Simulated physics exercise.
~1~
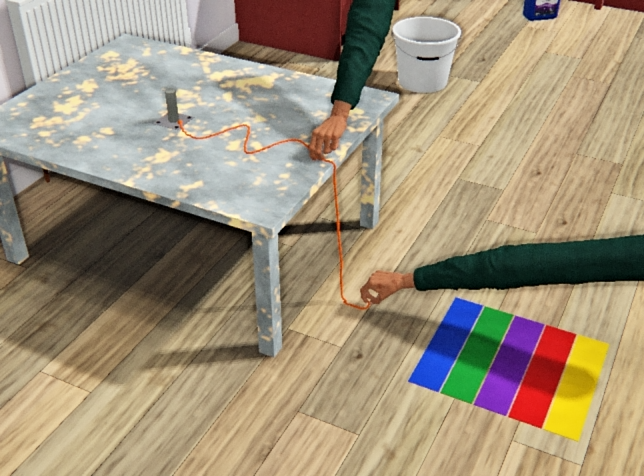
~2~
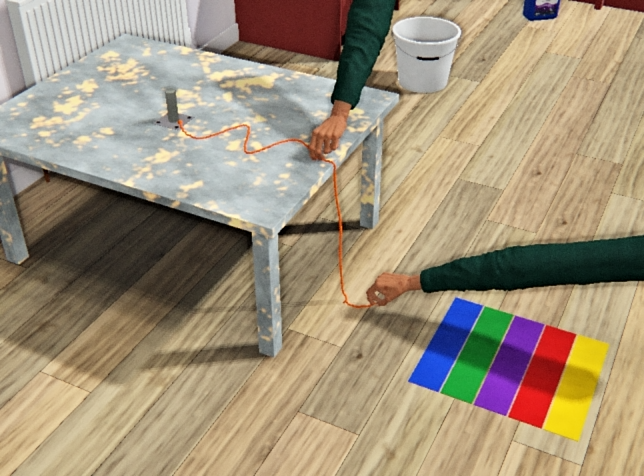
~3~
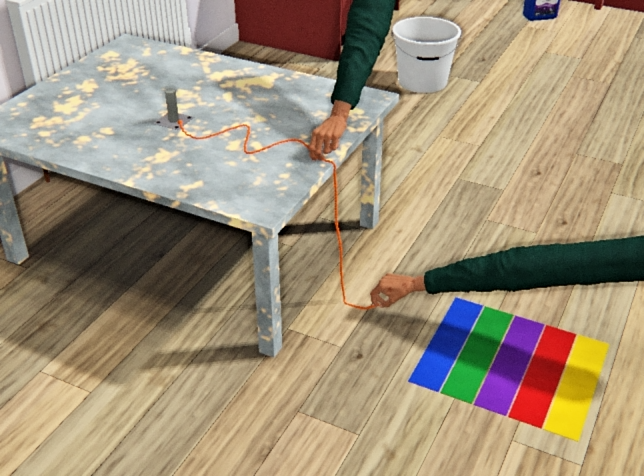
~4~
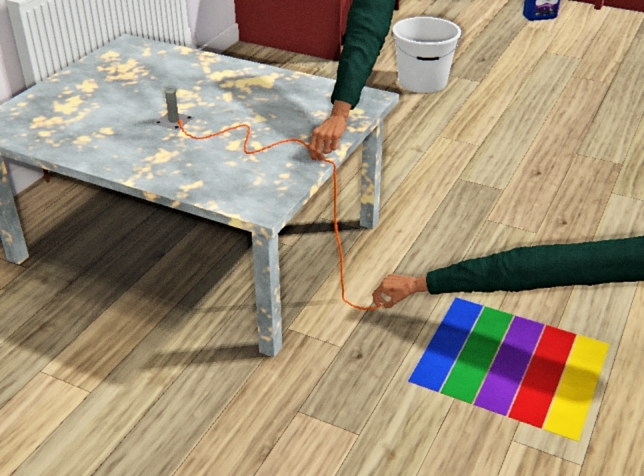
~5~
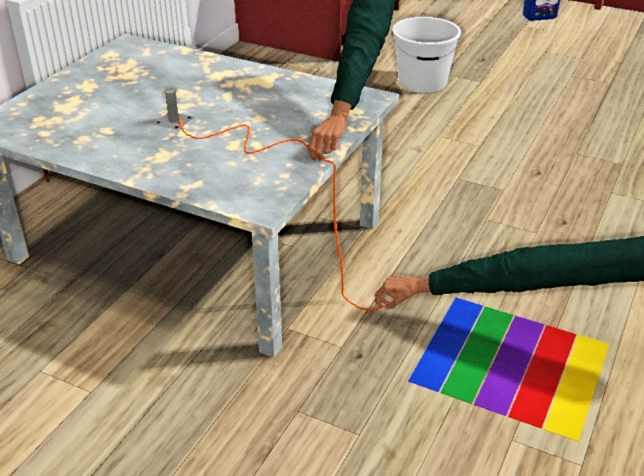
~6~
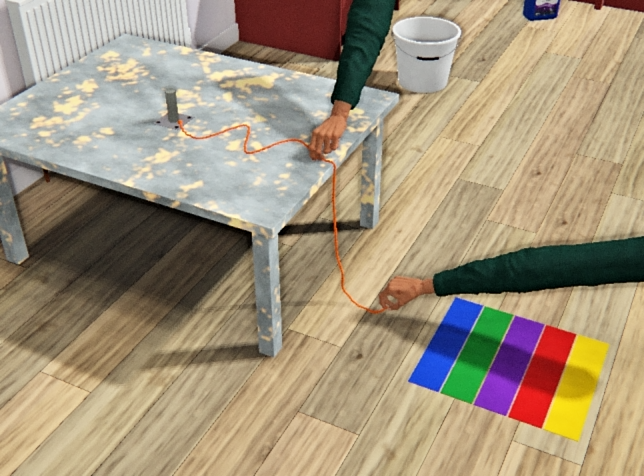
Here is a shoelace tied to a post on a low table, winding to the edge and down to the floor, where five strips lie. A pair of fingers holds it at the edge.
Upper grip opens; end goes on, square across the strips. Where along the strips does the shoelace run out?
Over the yellow strip.
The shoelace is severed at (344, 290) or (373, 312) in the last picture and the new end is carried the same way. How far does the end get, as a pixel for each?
Pixel positions, in order: (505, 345), (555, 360).
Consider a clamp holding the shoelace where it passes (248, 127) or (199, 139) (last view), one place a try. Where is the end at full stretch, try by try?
Per try (px, approx.): (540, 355); (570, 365).
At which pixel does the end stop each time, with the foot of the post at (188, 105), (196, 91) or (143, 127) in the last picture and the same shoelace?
Around (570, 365), (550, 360) and (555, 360).
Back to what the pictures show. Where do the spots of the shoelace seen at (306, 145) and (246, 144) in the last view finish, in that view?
Final spots: (374, 193), then (299, 152).
Early on, end near (512, 347); over purple.
Midway, end near (556, 362); over red.
At the end of the slack, end near (584, 370); over yellow. Over yellow.
